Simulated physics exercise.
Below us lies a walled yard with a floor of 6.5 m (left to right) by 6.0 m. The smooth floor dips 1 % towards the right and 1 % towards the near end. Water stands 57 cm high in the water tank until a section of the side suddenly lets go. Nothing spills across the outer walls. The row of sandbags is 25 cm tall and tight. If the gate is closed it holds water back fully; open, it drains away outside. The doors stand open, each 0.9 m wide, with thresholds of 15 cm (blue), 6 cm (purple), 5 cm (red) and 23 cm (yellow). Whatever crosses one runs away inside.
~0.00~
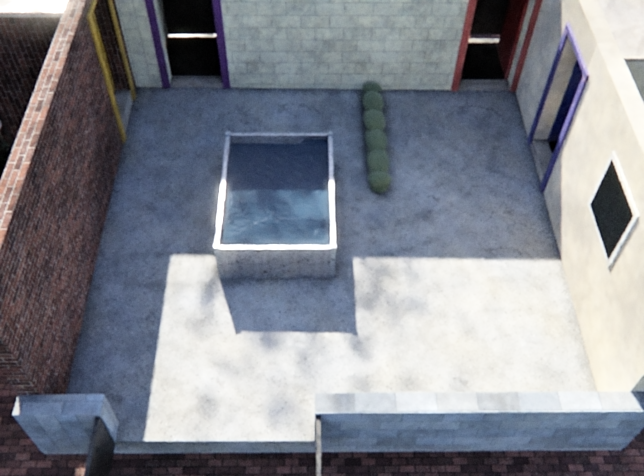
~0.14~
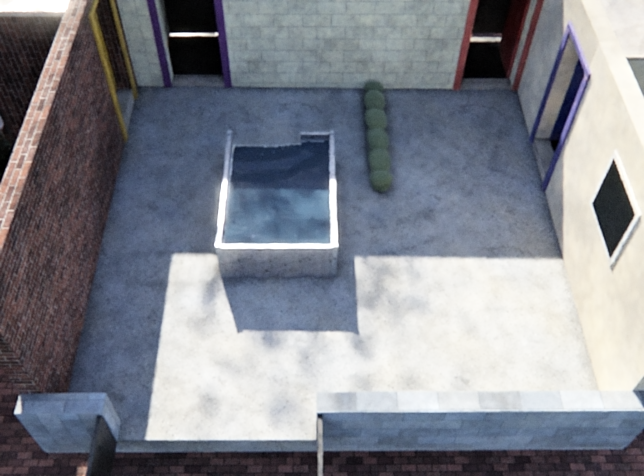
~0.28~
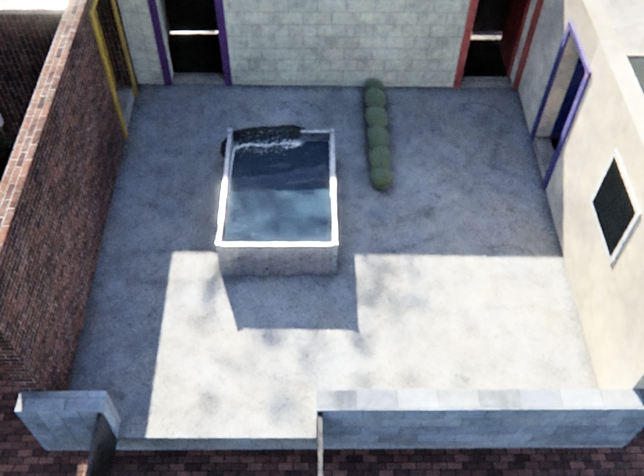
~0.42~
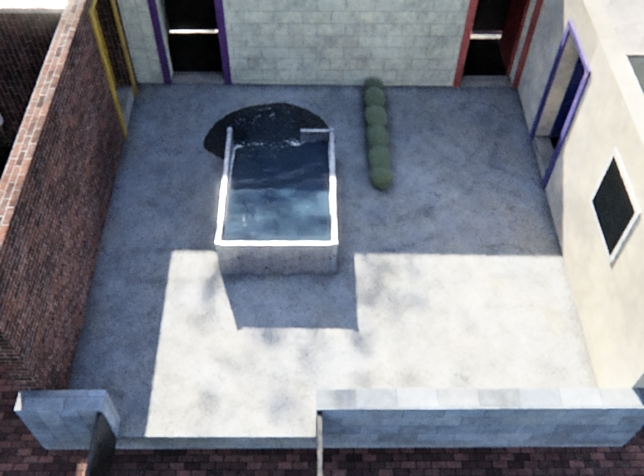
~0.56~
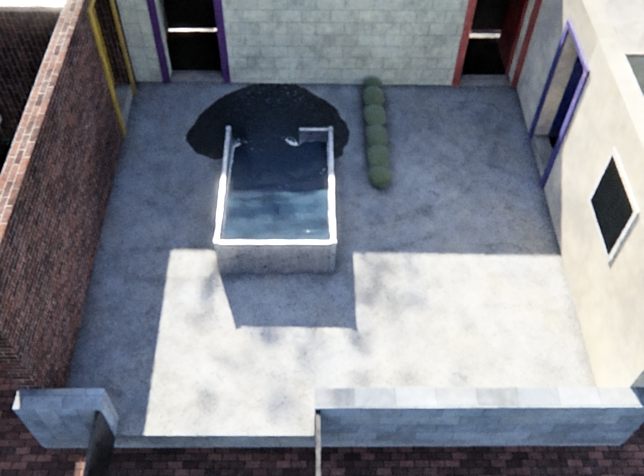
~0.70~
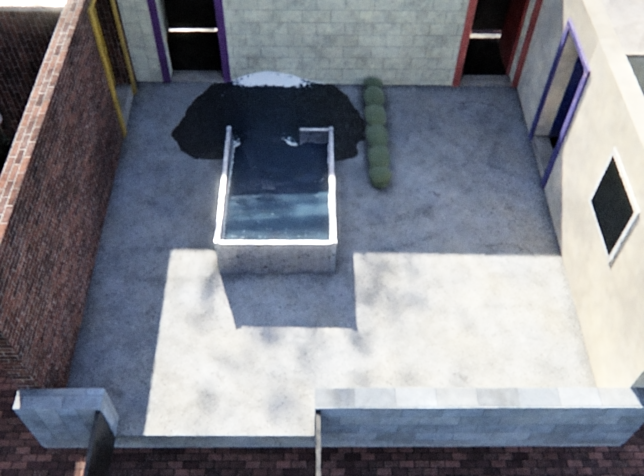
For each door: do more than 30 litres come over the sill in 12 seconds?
Door by door: At the blue door it stays under the limit; at the purple door it passes the limit; at the red door it stays under the limit; at the yellow door it keeps below the limit.
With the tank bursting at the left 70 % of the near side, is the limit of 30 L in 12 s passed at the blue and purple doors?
Against that limit: Blue under, purple below.
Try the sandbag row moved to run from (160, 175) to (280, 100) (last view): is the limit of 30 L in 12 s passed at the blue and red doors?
Against that limit: Blue under, red above.
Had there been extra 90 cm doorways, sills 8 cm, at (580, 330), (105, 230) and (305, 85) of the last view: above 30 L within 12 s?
In turn: Not over, below, past it.
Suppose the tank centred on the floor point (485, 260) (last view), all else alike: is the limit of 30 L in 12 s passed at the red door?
Against that limit: Red over.
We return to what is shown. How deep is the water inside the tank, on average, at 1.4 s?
Roughly 37 cm on average.
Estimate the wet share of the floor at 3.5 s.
Some 35 per cent of it.
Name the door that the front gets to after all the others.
The blue one.
After 1.4 s water covers 15 % of the floor and is deepest (32 cm) near (265, 92); blue door not reached, purple door 17 cm at the sill, 8 L in, red door not reached, yellow door not reached.
After 2.2 s water covers 20 % of the floor and is deepest (34 cm) near (361, 93); blue door not reached, purple door 17 cm at the sill, 49 L in, red door 1 cm at the sill, 0 L in, yellow door 17 cm at the sill, 0 L in.
After 3.5 s water covers 35 % of the floor and is deepest (22 cm) near (361, 93); blue door not reached, purple door 14 cm at the sill, 95 L in, red door 1 cm at the sill, 0 L in, yellow door 17 cm at the sill, 2 L in.
After 7.0 s water covers 70 % of the floor and is deepest (11 cm) near (361, 100); blue door 2 cm at the sill, 0 L in, purple door 8 cm at the sill, 150 L in, red door 1 cm at the sill, 0 L in, yellow door 9 cm at the sill, 3 L in.
After 12.0 s water covers 80 % of the floor and is deepest (8 cm) near (590, 416); blue door 1 cm at the sill, 0 L in, purple door 3 cm at the sill, 155 L in, red door 1 cm at the sill, 0 L in, yellow door 3 cm at the sill, 3 L in.
